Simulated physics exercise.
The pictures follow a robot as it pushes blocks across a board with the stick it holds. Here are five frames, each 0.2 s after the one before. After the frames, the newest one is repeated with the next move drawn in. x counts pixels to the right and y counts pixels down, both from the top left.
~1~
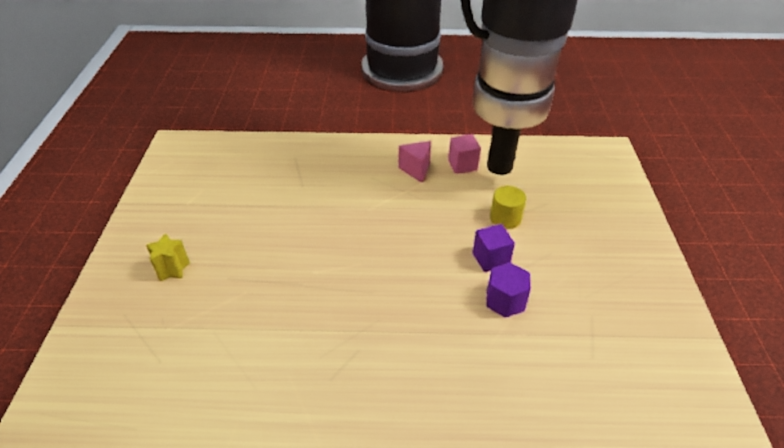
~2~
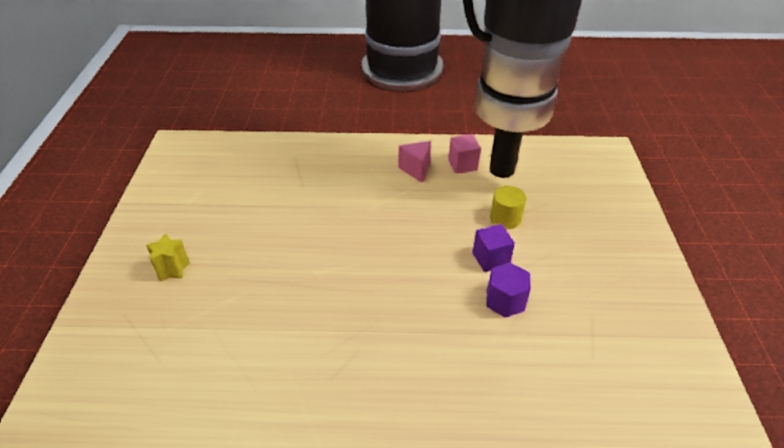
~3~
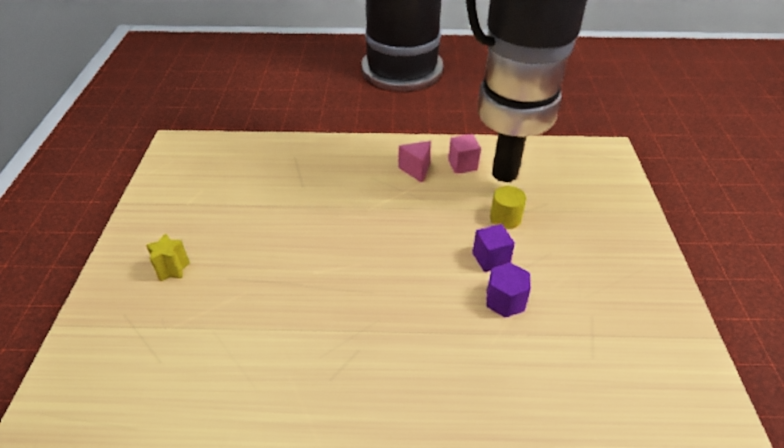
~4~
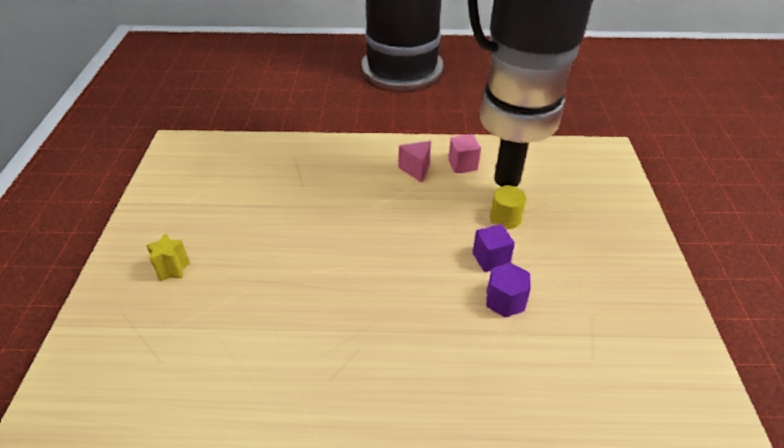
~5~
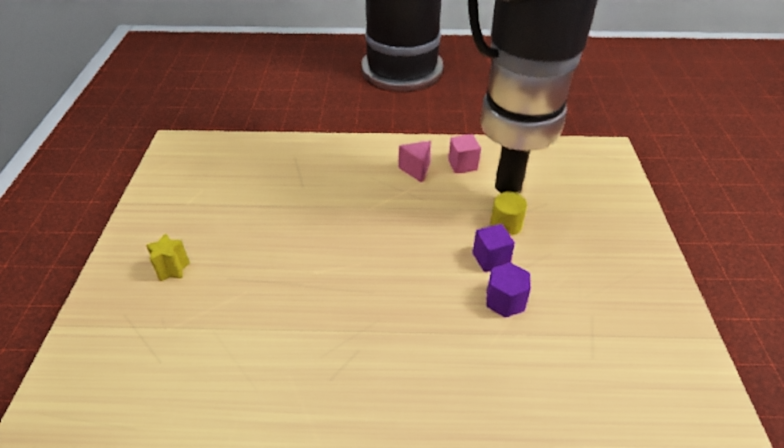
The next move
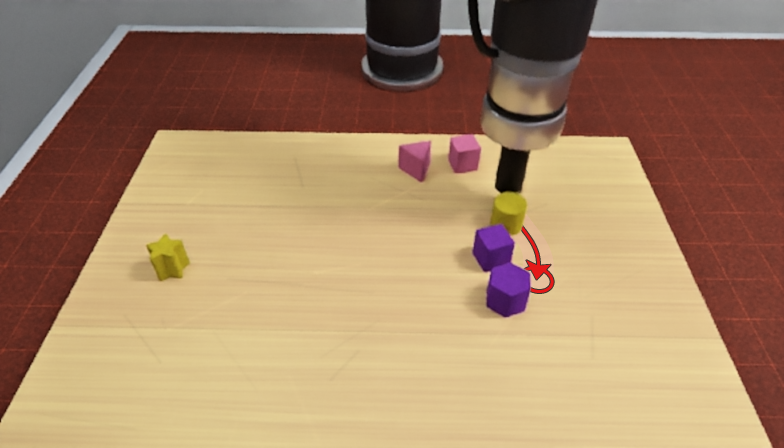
A robot arm with a black stick eased toward the viewer over a wooden table and nudged a yellow cylinder slightly, while the purple blocks, pink blocks and yellow star stayed still.
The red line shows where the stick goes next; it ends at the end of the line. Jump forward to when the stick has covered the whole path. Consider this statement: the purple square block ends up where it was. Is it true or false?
That statement is not accurate.
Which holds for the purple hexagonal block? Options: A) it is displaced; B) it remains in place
I choose A.
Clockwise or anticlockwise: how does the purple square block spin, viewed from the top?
It goes round the way clock hands do.
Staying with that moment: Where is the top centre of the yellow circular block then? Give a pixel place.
At the end it should sit near (510, 258).
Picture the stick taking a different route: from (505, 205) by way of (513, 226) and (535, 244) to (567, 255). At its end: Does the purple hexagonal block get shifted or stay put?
The block in question stays where it was by the end.
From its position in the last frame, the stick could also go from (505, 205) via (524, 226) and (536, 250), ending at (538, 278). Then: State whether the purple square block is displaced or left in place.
It shifts position.
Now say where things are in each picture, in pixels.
Stick's lower end (500, 168); pink square block (466, 142); purple square block (495, 236); yellow circular block (510, 196); purple hexagonal block (511, 278), in the first picture.
Stick (502, 171); blocks still, in the second picture.
Stick (505, 175); blocks still, in the third picture.
Stick (507, 181); blocks still, in the fourth picture.
Stick (508, 188); pink square block (466, 142); purple square block (495, 236); yellow circular block (511, 202); purple hexagonal block (511, 278), in the fifth picture.
Drawn move, from (505, 205) via (521, 227) and (537, 252), ending at (537, 279).
What follows on the original path. One third of the way, stick (525, 211); purple square block (492, 237); yellow circular block (516, 224).
Two thirds of the way, stick (541, 236); purple square block (484, 242); yellow circular block (518, 242).
At the end, stick (541, 263); pink square block still; purple square block (478, 245), turned 35° clockwise; yellow circular block (510, 258); purple hexagonal block (501, 287), turned 30° anticlockwise.
